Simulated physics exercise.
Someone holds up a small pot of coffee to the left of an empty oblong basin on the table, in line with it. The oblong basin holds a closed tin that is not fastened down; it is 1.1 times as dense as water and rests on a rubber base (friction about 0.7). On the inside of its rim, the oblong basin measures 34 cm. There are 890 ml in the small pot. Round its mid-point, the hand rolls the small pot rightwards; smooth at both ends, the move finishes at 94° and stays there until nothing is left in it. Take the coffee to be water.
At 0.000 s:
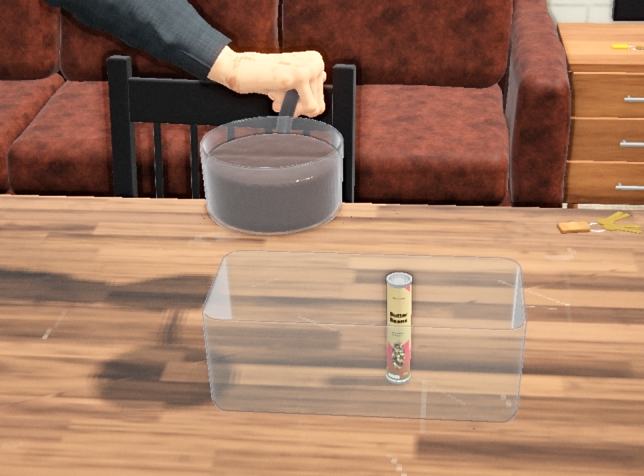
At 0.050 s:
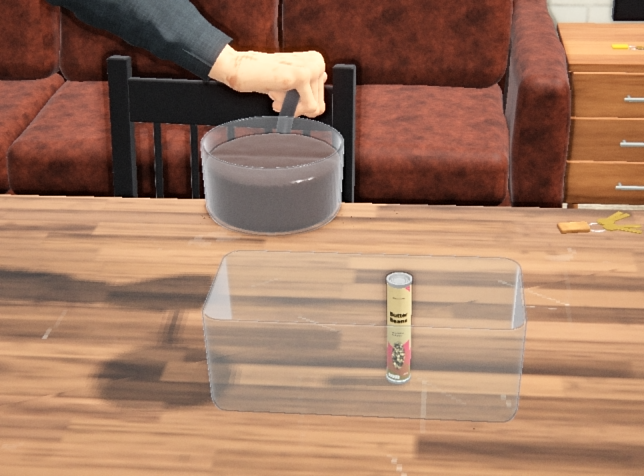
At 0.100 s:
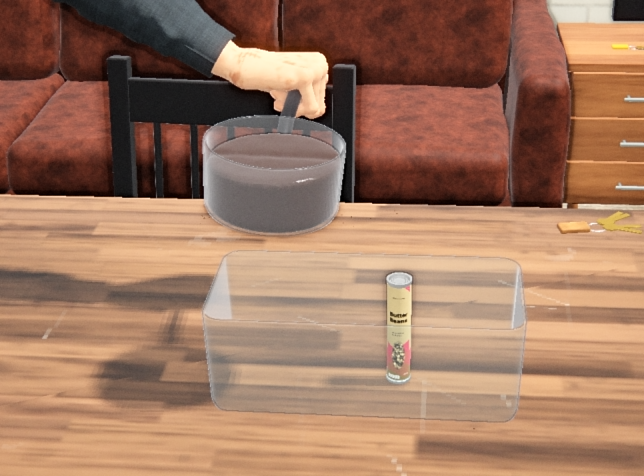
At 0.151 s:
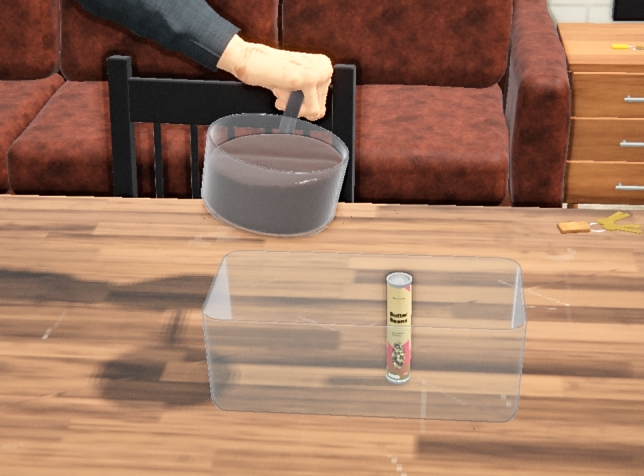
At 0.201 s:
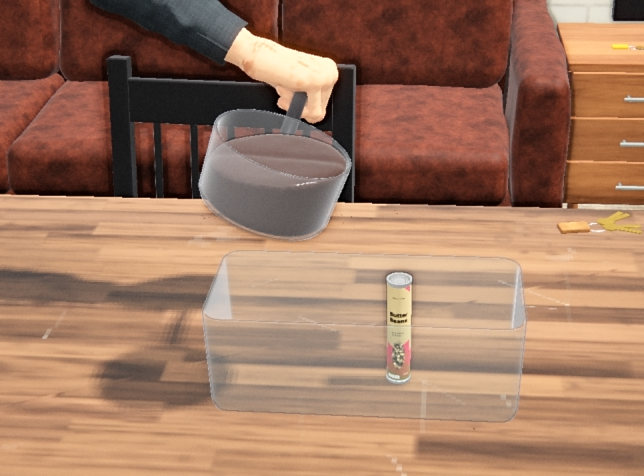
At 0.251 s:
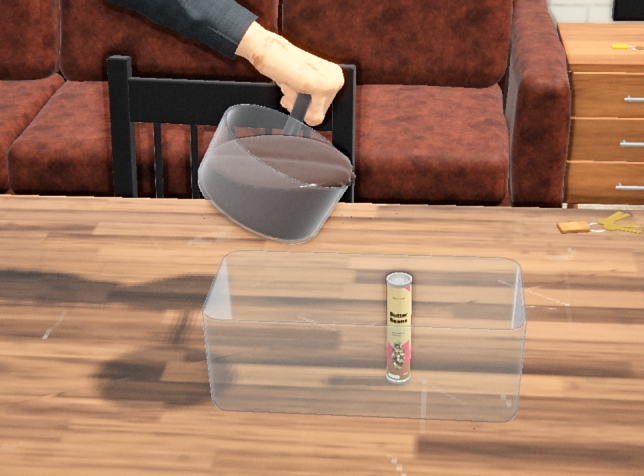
At a wooden table, a hand tilting a clear pot of dark liquid rightwards behind a see-through basin holding an upright tin.
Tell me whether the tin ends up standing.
Looks to me like it can't hold out.
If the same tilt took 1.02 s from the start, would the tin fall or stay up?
The tin stays balanced.
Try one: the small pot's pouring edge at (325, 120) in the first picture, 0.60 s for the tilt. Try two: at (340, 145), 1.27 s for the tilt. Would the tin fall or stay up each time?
First it tips over; then it stays on its base.
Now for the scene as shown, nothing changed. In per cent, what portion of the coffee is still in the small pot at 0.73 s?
Close to 12 percent of the whole amount.
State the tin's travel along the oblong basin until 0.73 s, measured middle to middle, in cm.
It has moved some 1 cm.
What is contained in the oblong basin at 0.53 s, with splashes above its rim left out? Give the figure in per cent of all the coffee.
20 %, more or less.
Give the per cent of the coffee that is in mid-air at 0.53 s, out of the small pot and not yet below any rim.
My guess is roughly 40 %.
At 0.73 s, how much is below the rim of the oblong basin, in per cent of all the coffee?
Some 80 per cent.
After 0.53 s the tilt is 84° and 40 per cent is still to pour; the tin stands where it began.
After 0.73 s the tilt is 94° and 12 per cent is still to pour; the tin leans 8°.
After 0.94 s the tilt is 94° and 4 per cent is still to pour; the tin lies on its side.
After 1.17 s the tilt is 94° and 1 per cent is still to pour; the tin lies on its side.
In the end the tin lies on its side.
